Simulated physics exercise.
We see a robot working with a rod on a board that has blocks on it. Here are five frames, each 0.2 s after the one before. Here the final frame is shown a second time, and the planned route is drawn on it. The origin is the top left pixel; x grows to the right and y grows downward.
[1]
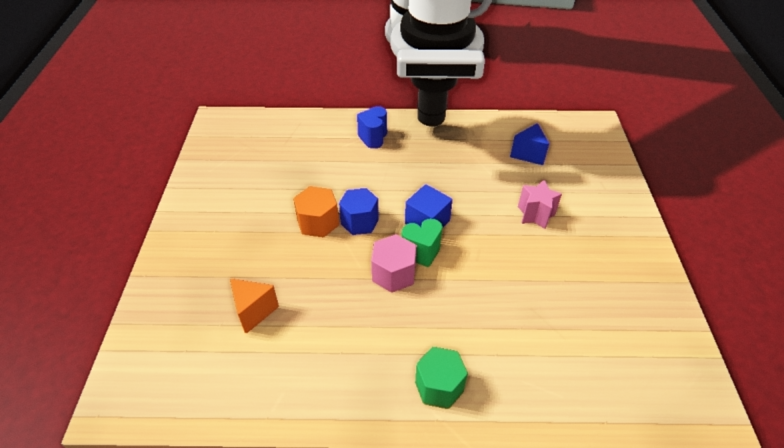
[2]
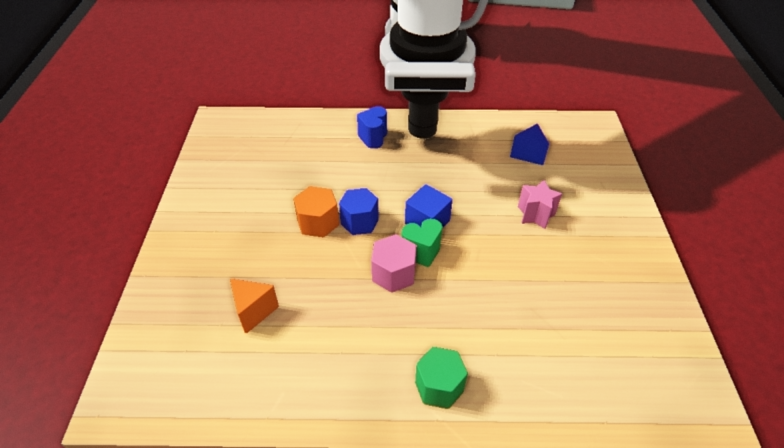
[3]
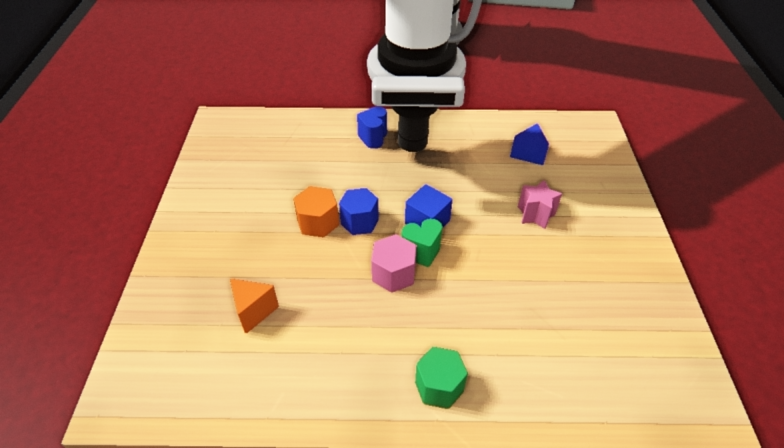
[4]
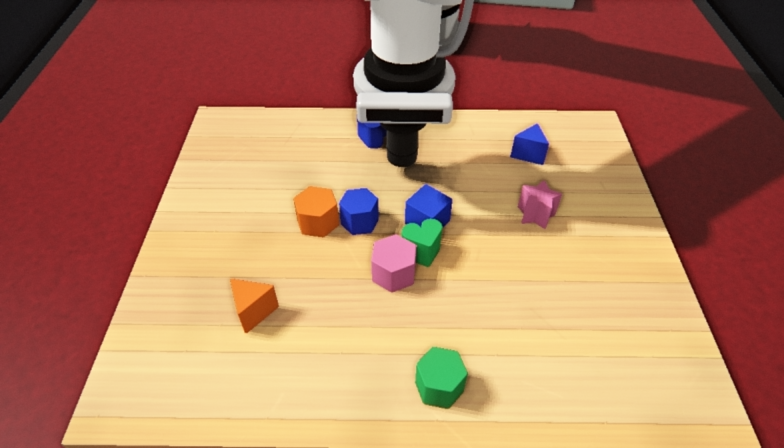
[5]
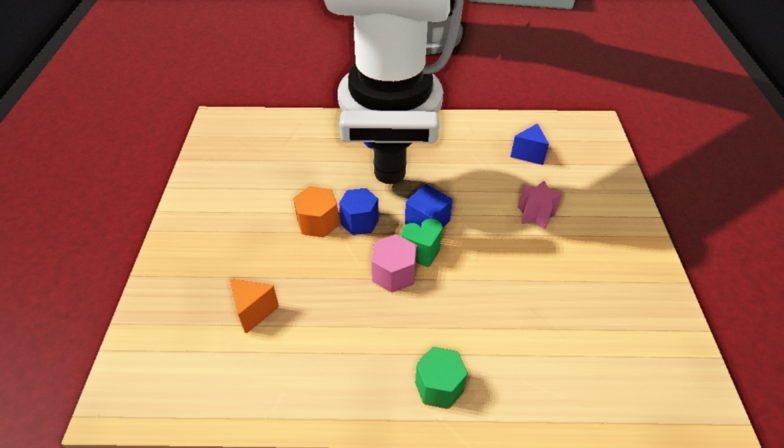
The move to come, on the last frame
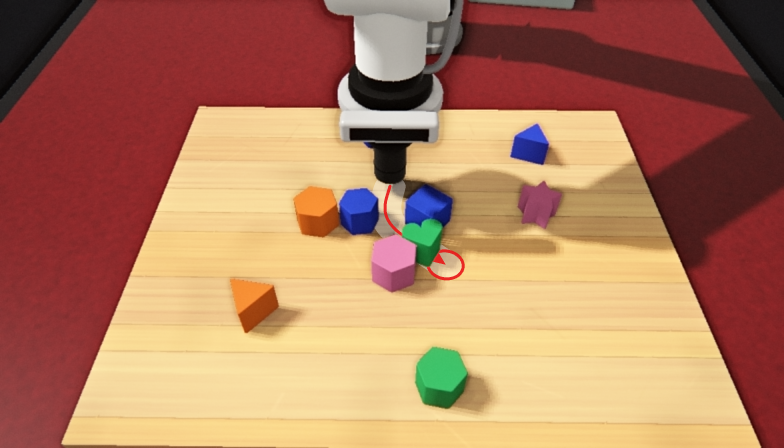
A robot arm slowly moved its dark rod from the far edge of a wooden board toward the blue, pink and green blocks near the middle, drifting slightly left, while every block stayed still.
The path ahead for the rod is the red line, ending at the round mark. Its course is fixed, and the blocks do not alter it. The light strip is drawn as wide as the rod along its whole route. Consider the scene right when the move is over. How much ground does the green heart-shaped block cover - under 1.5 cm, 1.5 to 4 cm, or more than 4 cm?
Distance: Above 4 cm.
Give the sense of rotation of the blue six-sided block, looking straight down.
Clockwise from above.
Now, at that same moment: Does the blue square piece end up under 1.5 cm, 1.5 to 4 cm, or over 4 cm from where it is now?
Result: 1.5-4 cm.
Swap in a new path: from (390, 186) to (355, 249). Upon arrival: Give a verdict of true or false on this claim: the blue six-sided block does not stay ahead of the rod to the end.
The statement is false.
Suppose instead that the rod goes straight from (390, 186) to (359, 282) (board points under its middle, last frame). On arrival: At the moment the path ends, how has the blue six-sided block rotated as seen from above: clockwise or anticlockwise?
It goes round the way clock hands do.
The line goes from (390, 186) by way of (386, 215) and (411, 241) to (446, 265).
The first path, step by step. One third of the way, rod (386, 204); blue six-sided block (355, 207), turned 20° clockwise.
Two thirds of the way, rod (412, 230); blue six-sided block (355, 208), turned 25° clockwise; green heart-shaped block (436, 239); blue square piece (443, 206), turned 55° anticlockwise.
At the end, rod (447, 253); blue six-sided block (355, 208), turned 25° clockwise; pink six-sided block unmoved; green heart-shaped block (471, 263), turned 20° anticlockwise; blue square piece (449, 208), turned 80° anticlockwise.
